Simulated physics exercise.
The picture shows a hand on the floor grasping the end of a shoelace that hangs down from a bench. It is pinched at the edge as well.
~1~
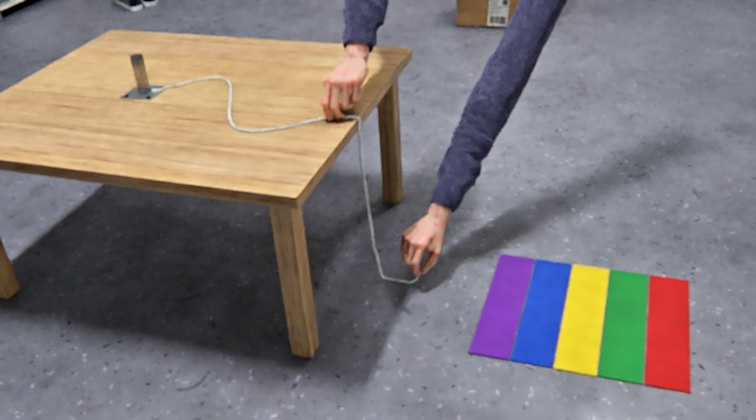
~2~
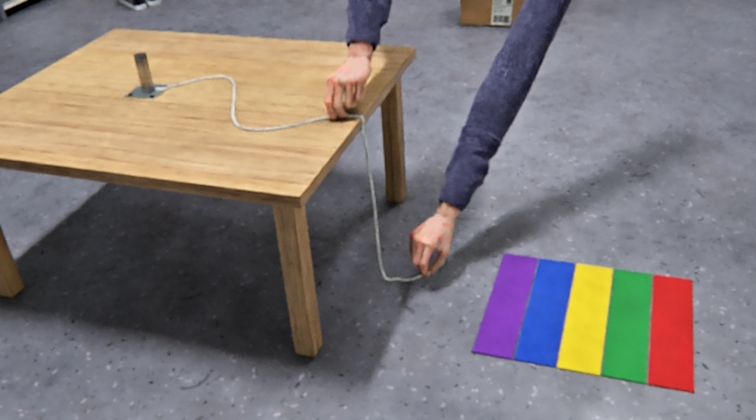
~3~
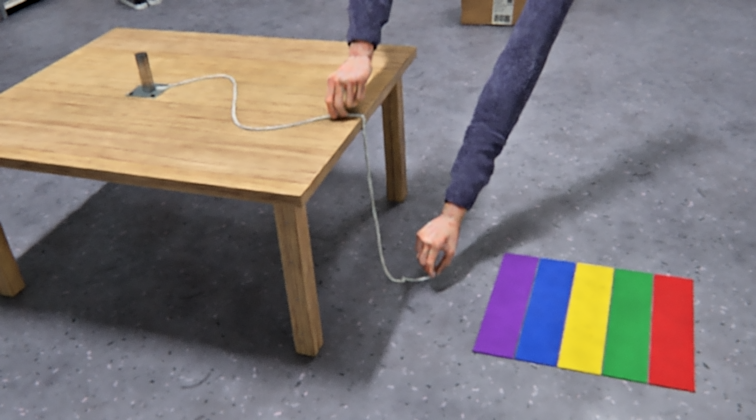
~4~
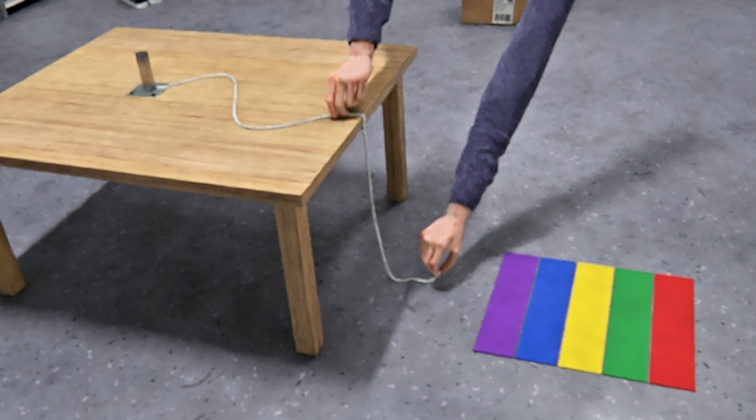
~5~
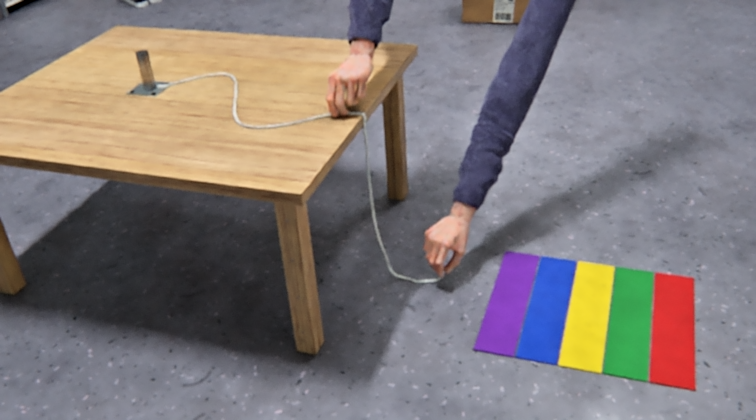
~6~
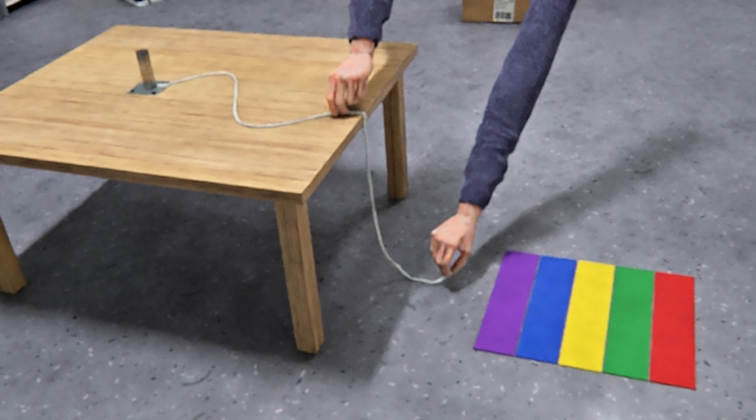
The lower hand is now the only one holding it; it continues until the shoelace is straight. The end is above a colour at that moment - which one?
The red one.
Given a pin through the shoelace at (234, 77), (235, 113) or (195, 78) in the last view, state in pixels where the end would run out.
It would sit near (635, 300) the first time, (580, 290) the second and (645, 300) the third.
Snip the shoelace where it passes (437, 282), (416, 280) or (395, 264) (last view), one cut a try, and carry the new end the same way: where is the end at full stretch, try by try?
About (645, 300), (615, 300) and (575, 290).
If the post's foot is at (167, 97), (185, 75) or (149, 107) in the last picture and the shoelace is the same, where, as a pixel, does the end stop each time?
You'd get roughly (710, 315), (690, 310) and (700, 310), one for each try.
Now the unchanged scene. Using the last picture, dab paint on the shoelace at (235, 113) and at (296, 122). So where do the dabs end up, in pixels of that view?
End positions: About (314, 106) and about (390, 131).
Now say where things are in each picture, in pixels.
End (420, 273); purple (494, 336); blue (536, 343); yellow (578, 351); green (622, 358); red (667, 366), in the first picture.
End (429, 272); shoelace through (197, 80) (234, 96) (251, 130) (345, 116) (372, 189) (380, 260), in the second picture.
End (435, 273), in the third picture.
End (439, 272); shoelace through (198, 79) (236, 94) (253, 129) (346, 114) (370, 187) (384, 258), in the fourth picture.
End (444, 272), in the fifth picture.
End (450, 272); shoelace through (199, 77) (236, 92) (253, 127) (347, 113) (370, 185) (387, 256), in the sixth picture.
Soon after, end near (600, 295); over yellow.
After that, end near (644, 302); over green.
At the stop, end near (670, 306); over red. It gets as far as the red strip.
